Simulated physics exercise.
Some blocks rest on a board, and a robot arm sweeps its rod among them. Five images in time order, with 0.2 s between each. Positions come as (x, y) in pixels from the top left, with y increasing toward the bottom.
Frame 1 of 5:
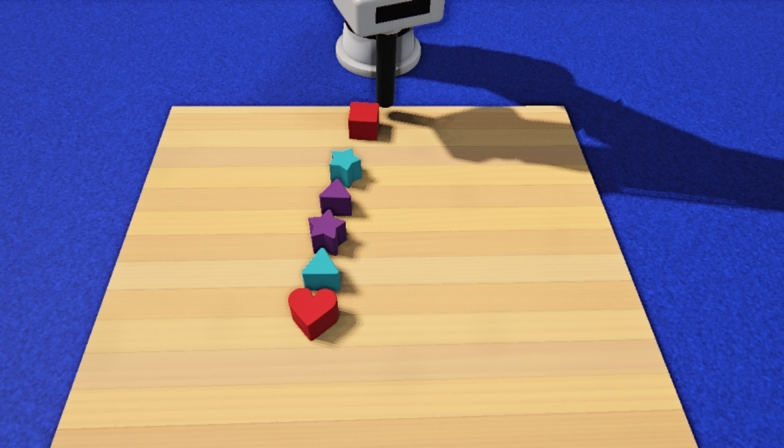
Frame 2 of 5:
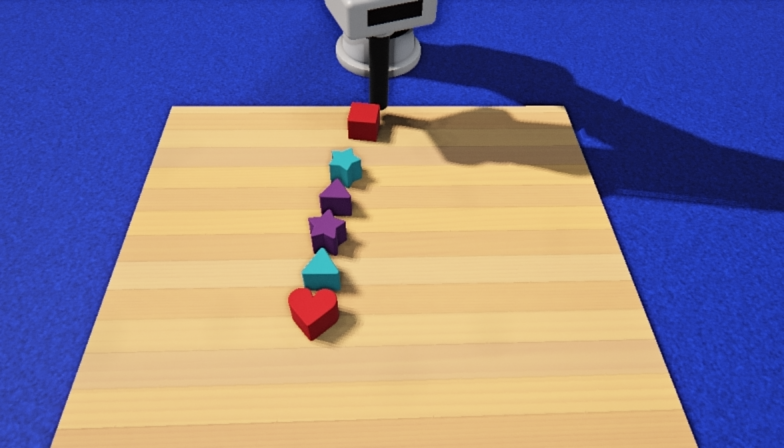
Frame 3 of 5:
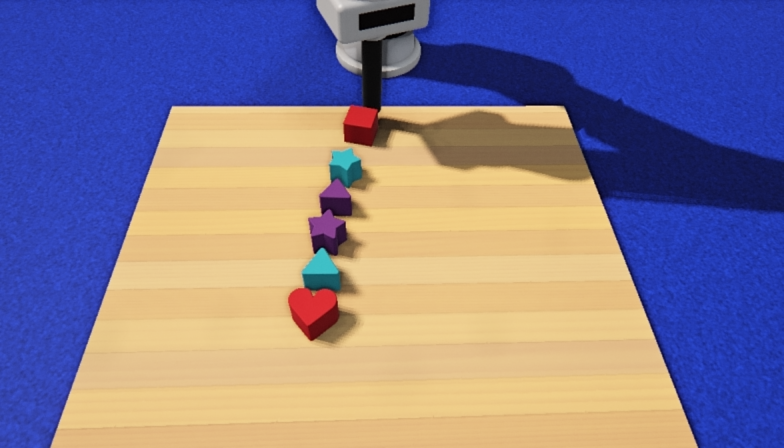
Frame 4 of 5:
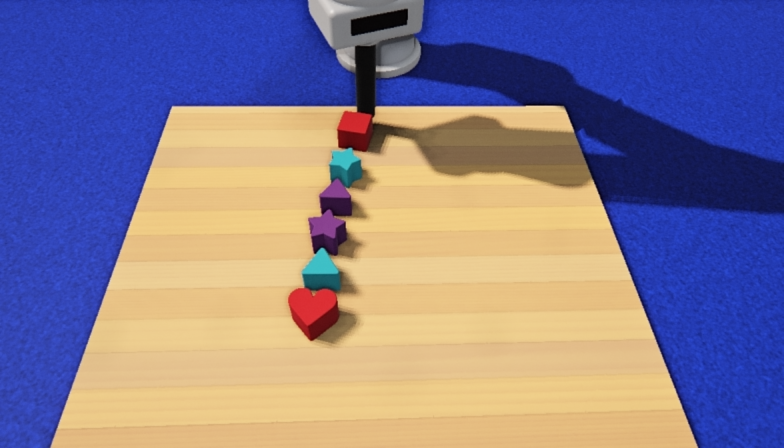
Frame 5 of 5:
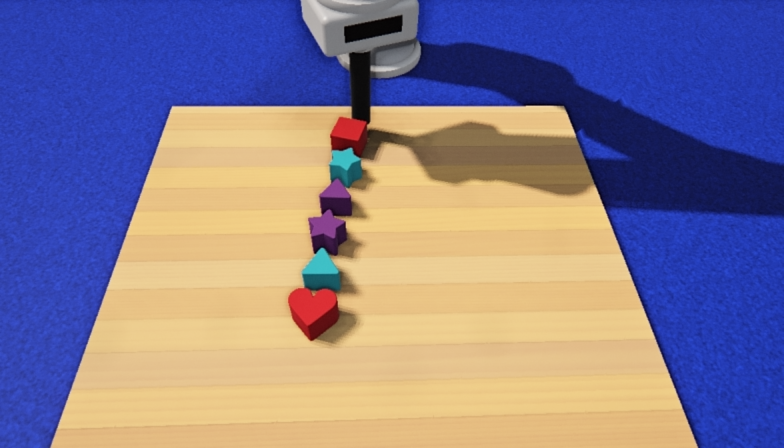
At first, a red square block sits at the top of a wooden board, slightly apart from a line of turquoise, purple and red blocks below it. The robot arm's black rod moves left to the red block, then pushes it a short way down and left toward the turquoise star, while the others stay still.
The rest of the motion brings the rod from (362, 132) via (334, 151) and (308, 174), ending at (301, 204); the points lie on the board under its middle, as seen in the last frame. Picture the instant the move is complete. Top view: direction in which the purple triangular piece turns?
From above, it turns clockwise.
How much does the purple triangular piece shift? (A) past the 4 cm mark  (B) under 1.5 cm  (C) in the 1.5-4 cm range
It's C.
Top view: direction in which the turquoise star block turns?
Direction: Anticlockwise.
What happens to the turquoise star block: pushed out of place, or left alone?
That block slides.
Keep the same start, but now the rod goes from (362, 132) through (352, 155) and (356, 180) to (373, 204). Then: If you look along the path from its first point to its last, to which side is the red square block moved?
It moves off to the right.
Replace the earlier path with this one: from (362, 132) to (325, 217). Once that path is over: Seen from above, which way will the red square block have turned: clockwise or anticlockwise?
Twists clockwise.
The first path, step by step. One third of the way, rod (333, 140); turquoise star block (342, 169); red square block (326, 151), turned 25° anticlockwise.
Two thirds of the way, rod (306, 162); purple triangular piece (340, 202), turned 40° clockwise; turquoise star block (345, 181), turned 50° anticlockwise; red square block (313, 176), turned 65° anticlockwise.
At the end, rod (299, 193); purple star block (332, 230), turned 20° clockwise; purple triangular piece (355, 210), turned 40° clockwise; turquoise star block (349, 188), turned 100° anticlockwise; red square block (320, 204), turned 105° anticlockwise.
